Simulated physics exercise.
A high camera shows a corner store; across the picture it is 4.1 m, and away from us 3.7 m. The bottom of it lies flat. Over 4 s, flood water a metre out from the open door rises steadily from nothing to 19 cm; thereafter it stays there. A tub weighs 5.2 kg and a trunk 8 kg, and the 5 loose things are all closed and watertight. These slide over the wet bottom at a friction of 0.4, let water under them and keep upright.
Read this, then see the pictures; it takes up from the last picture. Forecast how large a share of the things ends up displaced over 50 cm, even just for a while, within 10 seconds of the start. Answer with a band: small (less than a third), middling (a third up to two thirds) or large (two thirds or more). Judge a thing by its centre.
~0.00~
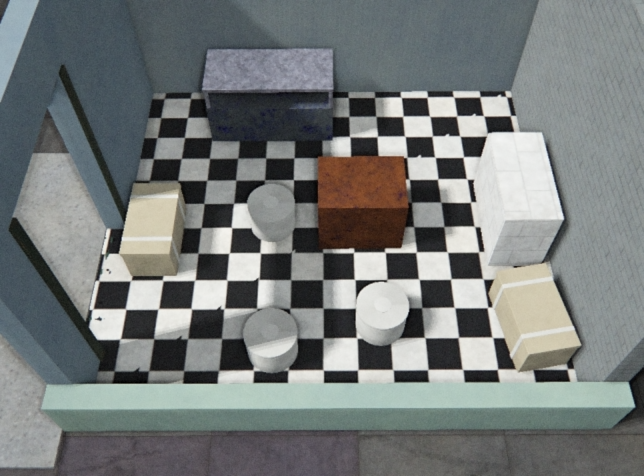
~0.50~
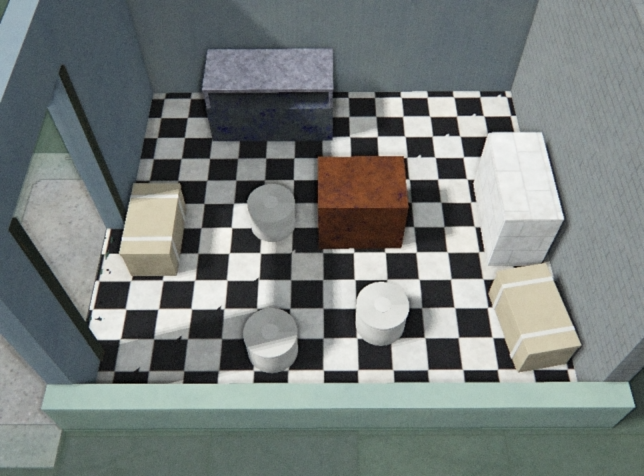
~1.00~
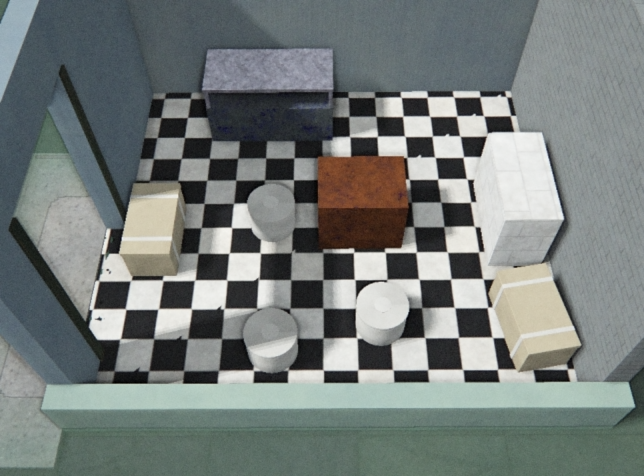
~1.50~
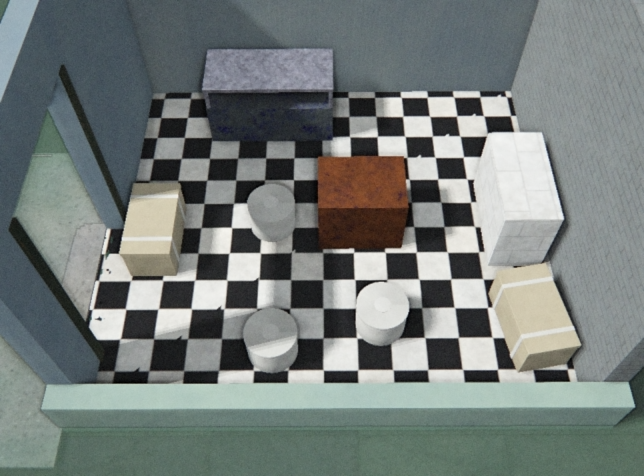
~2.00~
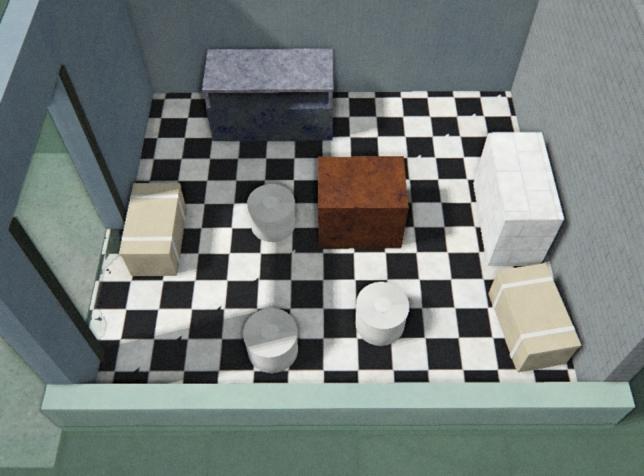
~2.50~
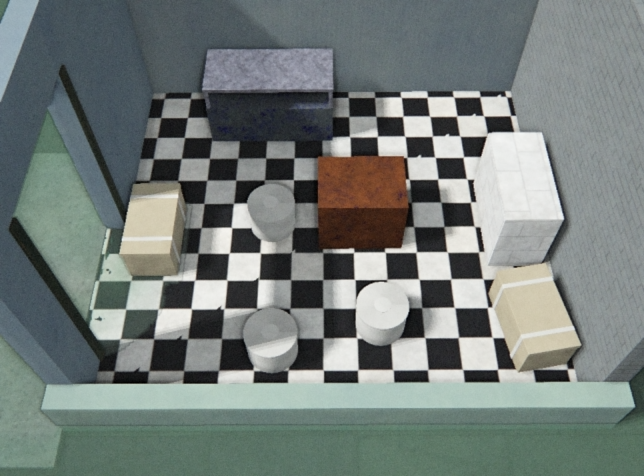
Large.
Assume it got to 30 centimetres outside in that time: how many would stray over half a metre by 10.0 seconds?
Then it comes to 4.
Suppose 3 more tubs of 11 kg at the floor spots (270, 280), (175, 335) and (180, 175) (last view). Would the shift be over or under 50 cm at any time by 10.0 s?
Order as given - above the limit, above the limit, inside the limit.
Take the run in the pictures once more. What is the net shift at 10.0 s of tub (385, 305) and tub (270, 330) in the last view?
One is off by 200 cm, the other by 120 cm, in the order asked.
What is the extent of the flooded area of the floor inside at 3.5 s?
Some 2.5 m2 of it.
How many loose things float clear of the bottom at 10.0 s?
Total: 5.
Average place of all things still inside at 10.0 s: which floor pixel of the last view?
(405, 212).
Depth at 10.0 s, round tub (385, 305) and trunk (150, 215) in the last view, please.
First roughly 8 cm, second roughly 3 cm.
After 3.5 s 0 of 5 are over 50 cm from their spots; 0 afloat.
After 4.5 s 1 of 5 are over 50 cm from their spots; 0 afloat.
After 7.0 s 4 of 5 are over 50 cm from their spots; 4 afloat.
After 10.0 s 4 of 5 are over 50 cm from their spots, and 4 have been at some point; 5 afloat.
